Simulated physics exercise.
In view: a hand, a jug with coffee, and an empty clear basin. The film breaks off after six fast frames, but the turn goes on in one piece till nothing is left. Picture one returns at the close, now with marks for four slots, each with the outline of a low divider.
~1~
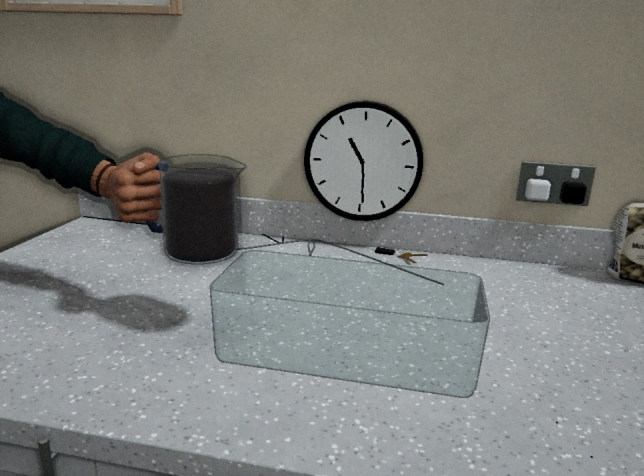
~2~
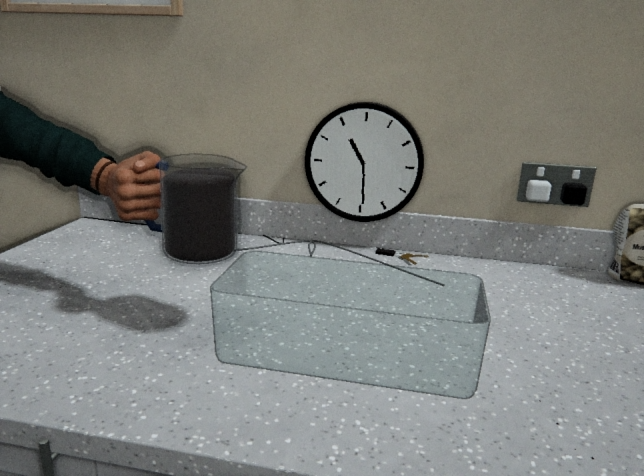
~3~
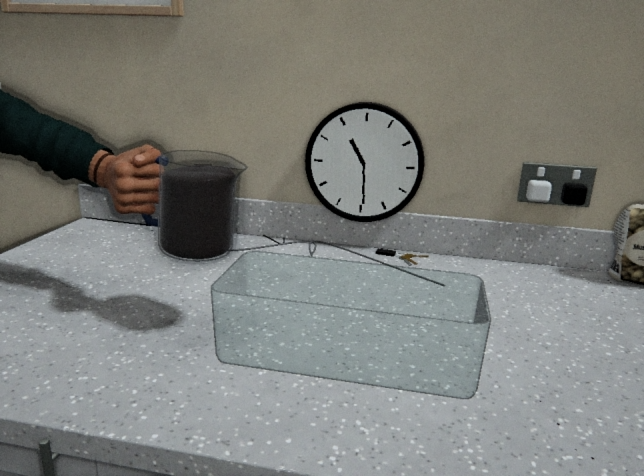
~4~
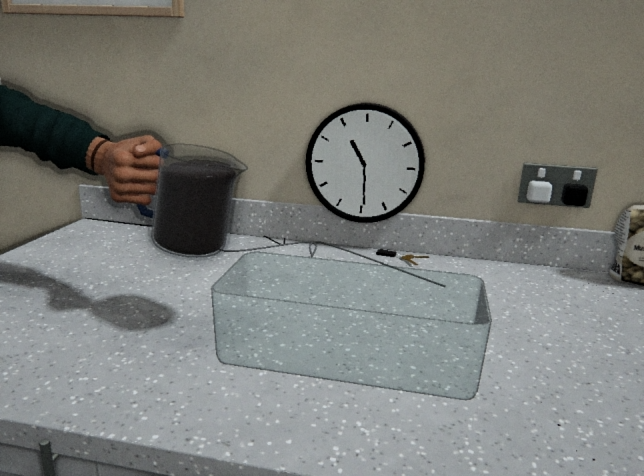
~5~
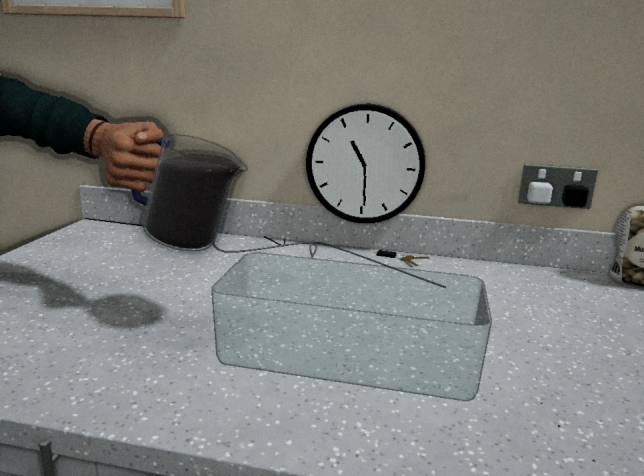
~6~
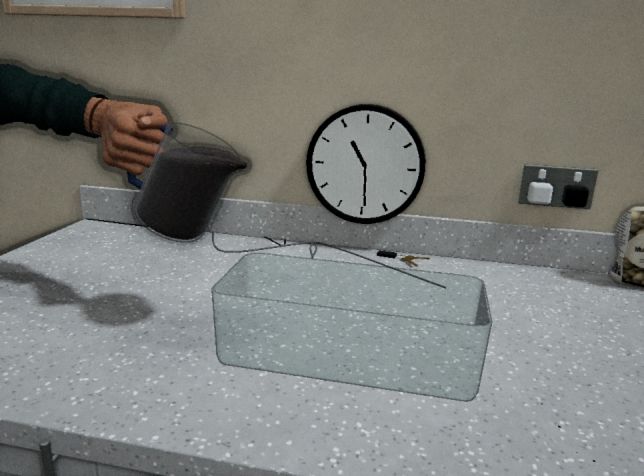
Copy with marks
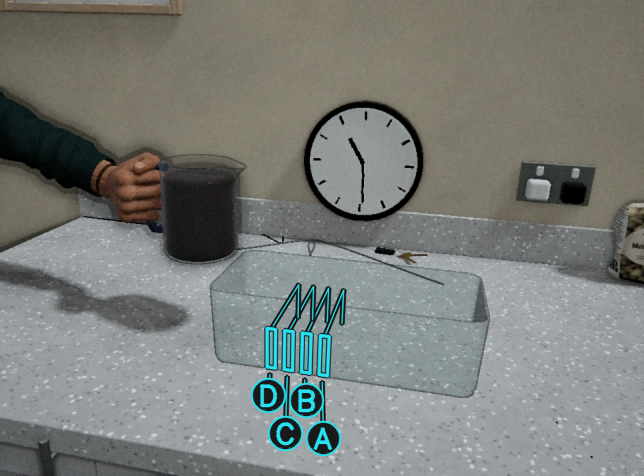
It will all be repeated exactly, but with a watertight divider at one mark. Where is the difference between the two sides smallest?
Choose B.
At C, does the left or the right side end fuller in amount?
The right side.
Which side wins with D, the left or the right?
The right side.
In cyan, A at (322, 381); B at (304, 379); C at (287, 376); D at (269, 374).
Choosing A, about 88 % ends left of the wall and 10 % right of it.
Choosing B, about 45 % ends left of the wall and 53 % right of it.
Choosing C, about 14 % ends left of the wall and 84 % right of it.
Choosing D, about 4 % ends left of the wall and 94 % right of it.
